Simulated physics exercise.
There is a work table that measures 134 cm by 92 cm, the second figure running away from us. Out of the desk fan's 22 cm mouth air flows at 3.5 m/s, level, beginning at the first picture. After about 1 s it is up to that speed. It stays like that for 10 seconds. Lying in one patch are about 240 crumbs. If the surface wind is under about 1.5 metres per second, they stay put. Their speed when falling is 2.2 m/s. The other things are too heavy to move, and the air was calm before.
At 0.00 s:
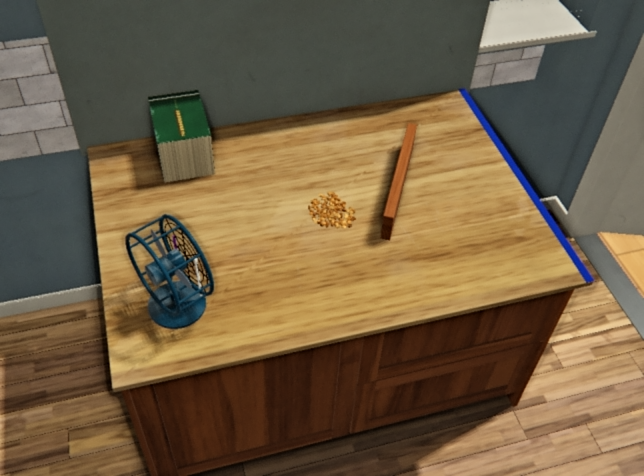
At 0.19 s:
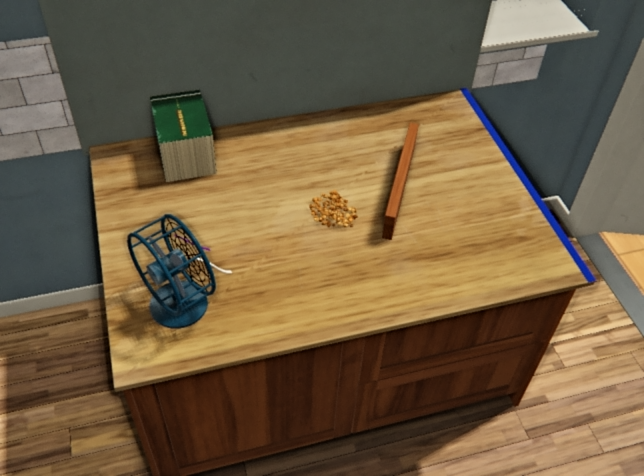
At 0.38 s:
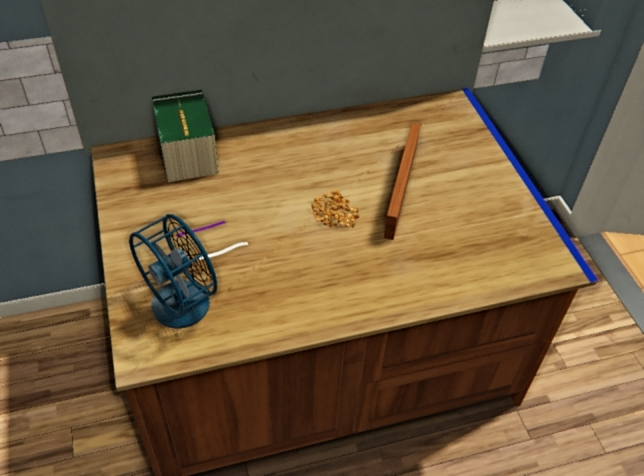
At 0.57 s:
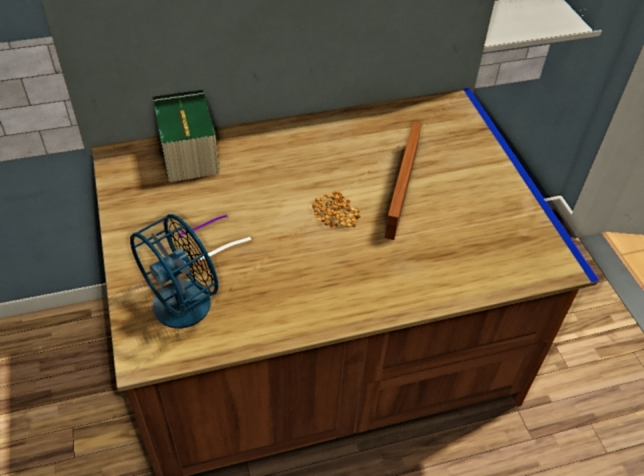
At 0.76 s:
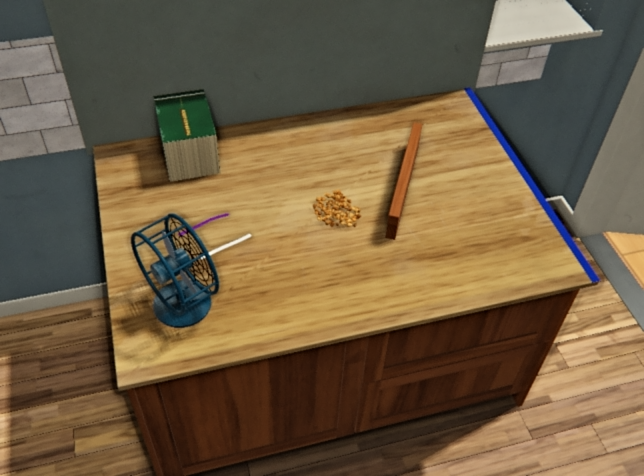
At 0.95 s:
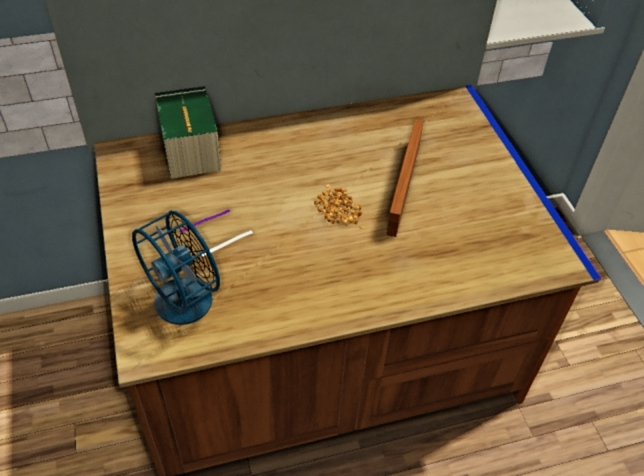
Two ribbons, one white and one purple, lift from the front of a blue desk fan on a wooden work table and stream out toward the right. The patch of golden crumbs beside a brown board lies still at first, then barely stirs, a few bits shifting slightly while nearly all stay put.
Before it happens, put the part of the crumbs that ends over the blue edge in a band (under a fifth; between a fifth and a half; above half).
Of the crumbs, above half end over the blue edge.
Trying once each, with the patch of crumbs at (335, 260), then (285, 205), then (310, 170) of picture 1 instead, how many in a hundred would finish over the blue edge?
First try near 2 %, second near 10 %, third near 1 %.
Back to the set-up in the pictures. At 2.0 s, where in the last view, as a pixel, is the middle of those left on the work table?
Approx. centre at (387, 123) px.
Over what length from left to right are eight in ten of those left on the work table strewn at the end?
Spread, left to right: Approx. 10 cm.
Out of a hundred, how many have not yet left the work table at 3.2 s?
About 70 %.
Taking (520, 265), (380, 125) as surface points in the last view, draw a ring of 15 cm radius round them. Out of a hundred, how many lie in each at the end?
Estimates in listed order: 0 %; 20 %.
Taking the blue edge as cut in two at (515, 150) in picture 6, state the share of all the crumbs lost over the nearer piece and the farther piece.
0 % nearer; 80 % farther.
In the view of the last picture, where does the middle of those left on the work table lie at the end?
Near (388, 102).
After 2.0 s, 0 % are over the blue edge; the middle of those still in play is near (387, 123); 0 % have settled or left.
After 3.2 s, 34 % are over the blue edge; the middle of those still in play is near (397, 100); 30 % have settled or left.
After 5.5 s, 62 % are over the blue edge; the middle of those still in play is near (388, 100); 65 % have settled or left.
After 10.0 s, at the end, 77 % are over the blue edge; the middle of those still in play is near (388, 102).
